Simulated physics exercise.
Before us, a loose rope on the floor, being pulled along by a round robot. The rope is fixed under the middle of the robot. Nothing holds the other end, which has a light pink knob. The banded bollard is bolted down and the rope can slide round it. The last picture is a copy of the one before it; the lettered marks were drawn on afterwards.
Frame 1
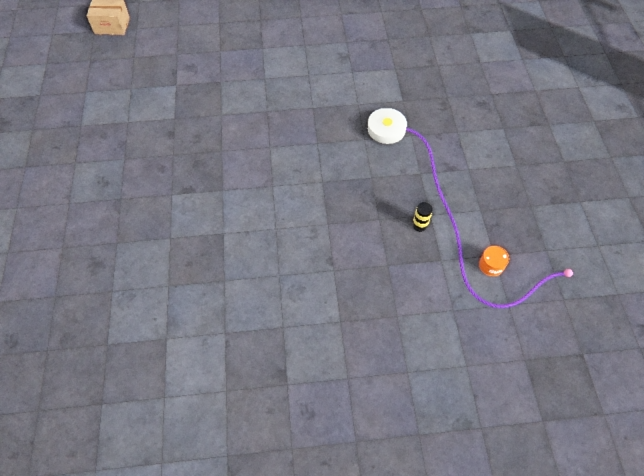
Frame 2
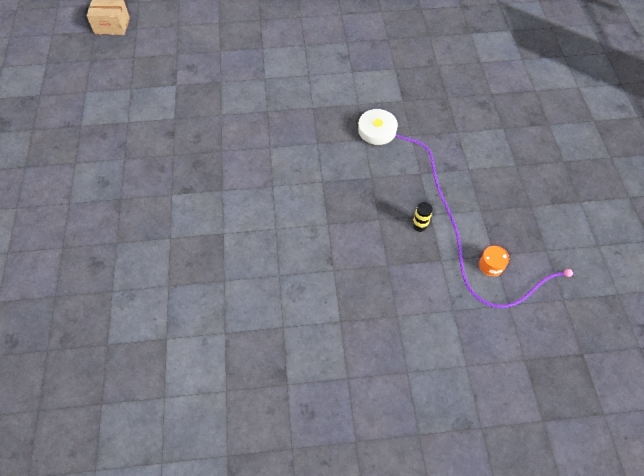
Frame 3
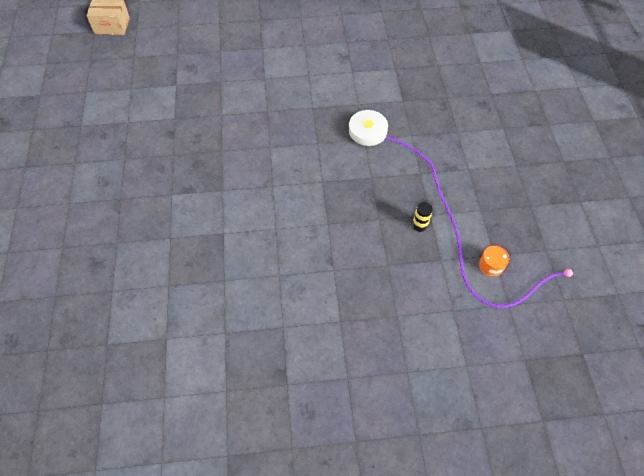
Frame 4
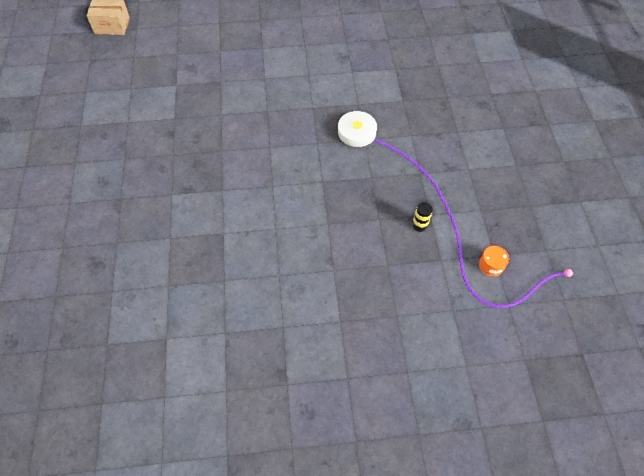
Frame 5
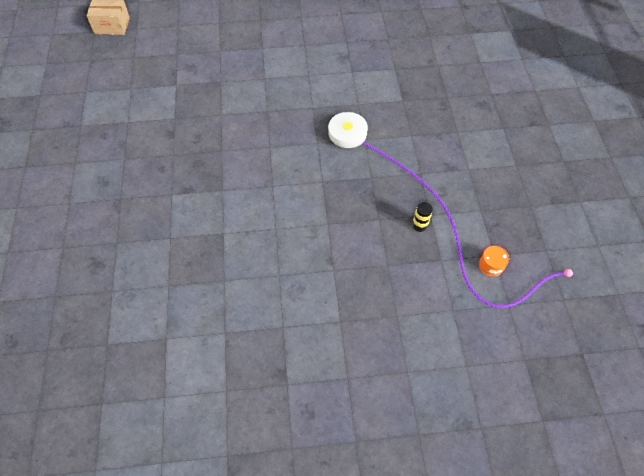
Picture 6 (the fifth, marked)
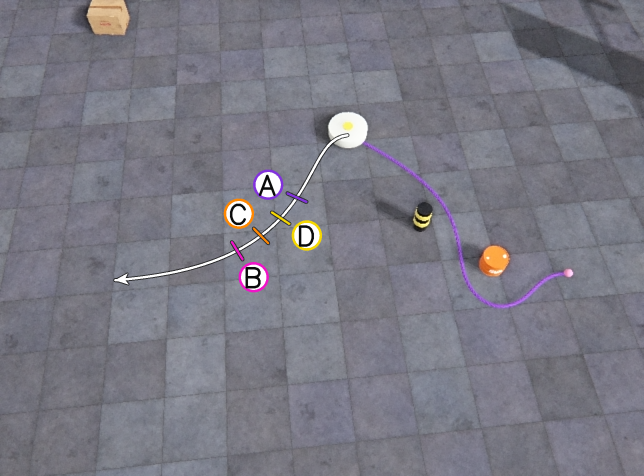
White round robot sliding slowly left across grey tiles, pulling one end of a purple rope past a striped bollard and orange tub.
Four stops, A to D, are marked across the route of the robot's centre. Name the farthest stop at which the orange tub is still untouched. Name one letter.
Stop at C.
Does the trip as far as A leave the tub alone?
For that mark, yes.
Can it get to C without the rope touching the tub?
For that mark, yes.
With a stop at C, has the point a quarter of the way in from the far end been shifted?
By then, yes.
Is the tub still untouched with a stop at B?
No.
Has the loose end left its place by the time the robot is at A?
By then, no.
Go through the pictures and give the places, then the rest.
Robot (387, 127); free end (568, 273); orange tub (494, 261), in the first frame.
Robot (378, 128); orange tub (494, 261), in the second frame.
Robot (368, 129); free end (568, 273), in the third frame.
Robot (357, 130); bollard (422, 217), in the fourth frame.
Robot (348, 131); orange tub (494, 261); bollard (422, 217); free end (568, 273), in the fifth frame.
On the copy, A at (297, 198); B at (237, 251); C at (261, 236); D at (281, 218); the route from (348, 135) via (266, 232) to (115, 280).
On C. First, robot (316, 160), middle of the rope (451, 234), free end (568, 273).
Then, robot (292, 200), middle of the rope (449, 234), free end (568, 273).
Finally, robot (260, 232), middle of the rope (430, 225), free end (568, 273); only the bollard has been touched, if anything.
By contrast, A is safe but short; B brings the rope against the tub; D is safe but short.
